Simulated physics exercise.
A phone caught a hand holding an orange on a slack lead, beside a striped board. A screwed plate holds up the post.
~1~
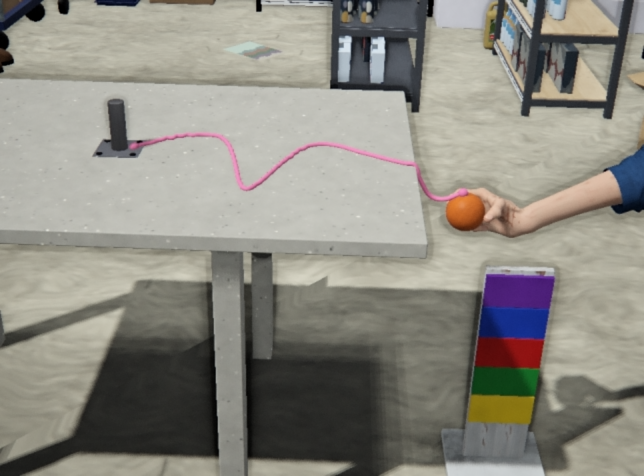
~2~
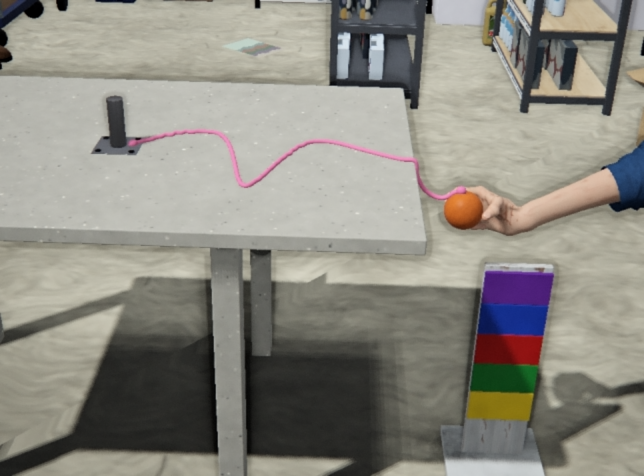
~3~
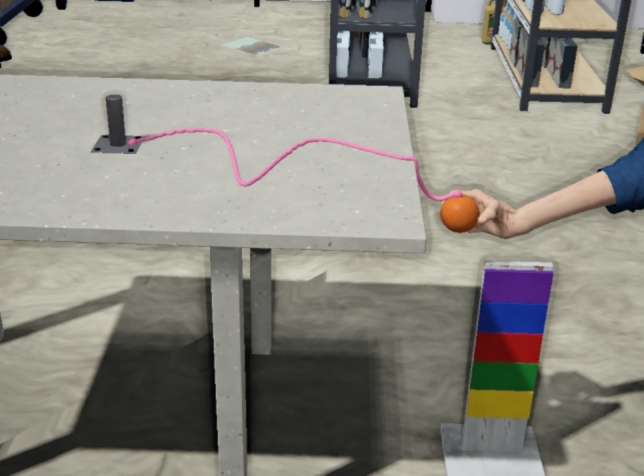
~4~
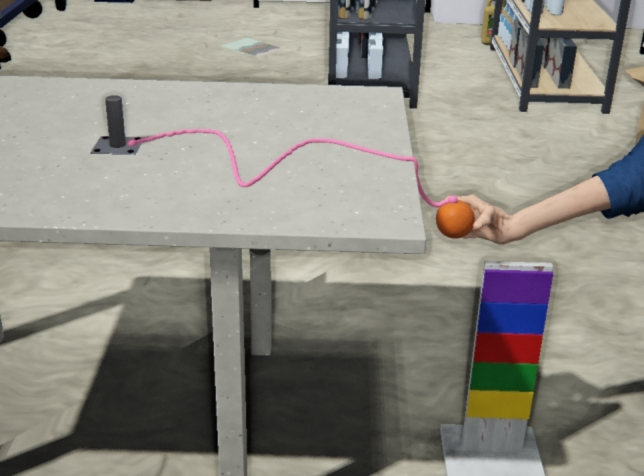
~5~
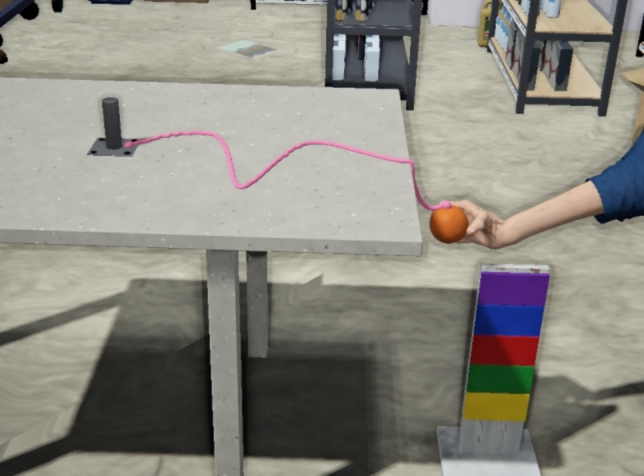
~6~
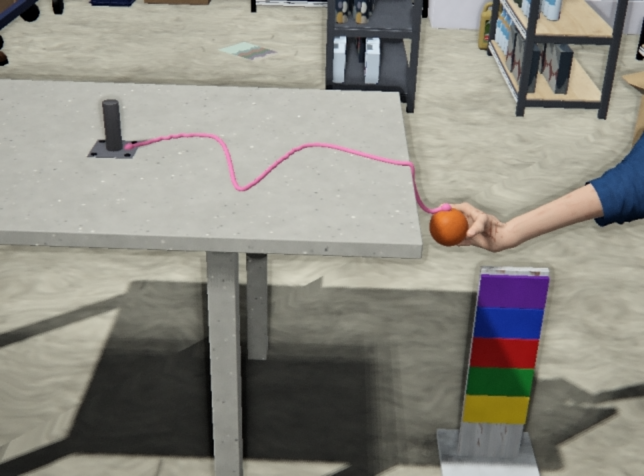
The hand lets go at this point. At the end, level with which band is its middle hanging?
Level with yellow.
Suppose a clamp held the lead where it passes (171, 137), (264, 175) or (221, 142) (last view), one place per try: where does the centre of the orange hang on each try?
They end up at (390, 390), (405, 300) and (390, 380).
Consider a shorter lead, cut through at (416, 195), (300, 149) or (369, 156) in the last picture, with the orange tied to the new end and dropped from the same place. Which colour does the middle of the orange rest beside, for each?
Green; none, it hangs higher; blue.
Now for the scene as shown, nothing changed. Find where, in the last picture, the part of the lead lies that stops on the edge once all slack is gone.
Pixel (269, 171).
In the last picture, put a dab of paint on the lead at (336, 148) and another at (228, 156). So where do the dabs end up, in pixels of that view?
The first moves to (402, 266), the second to (280, 158).
Soon after, orange near (386, 390); level with yellow.
After that, orange near (392, 398); level with yellow.
In the end, orange near (388, 401); level with yellow. The yellow one.
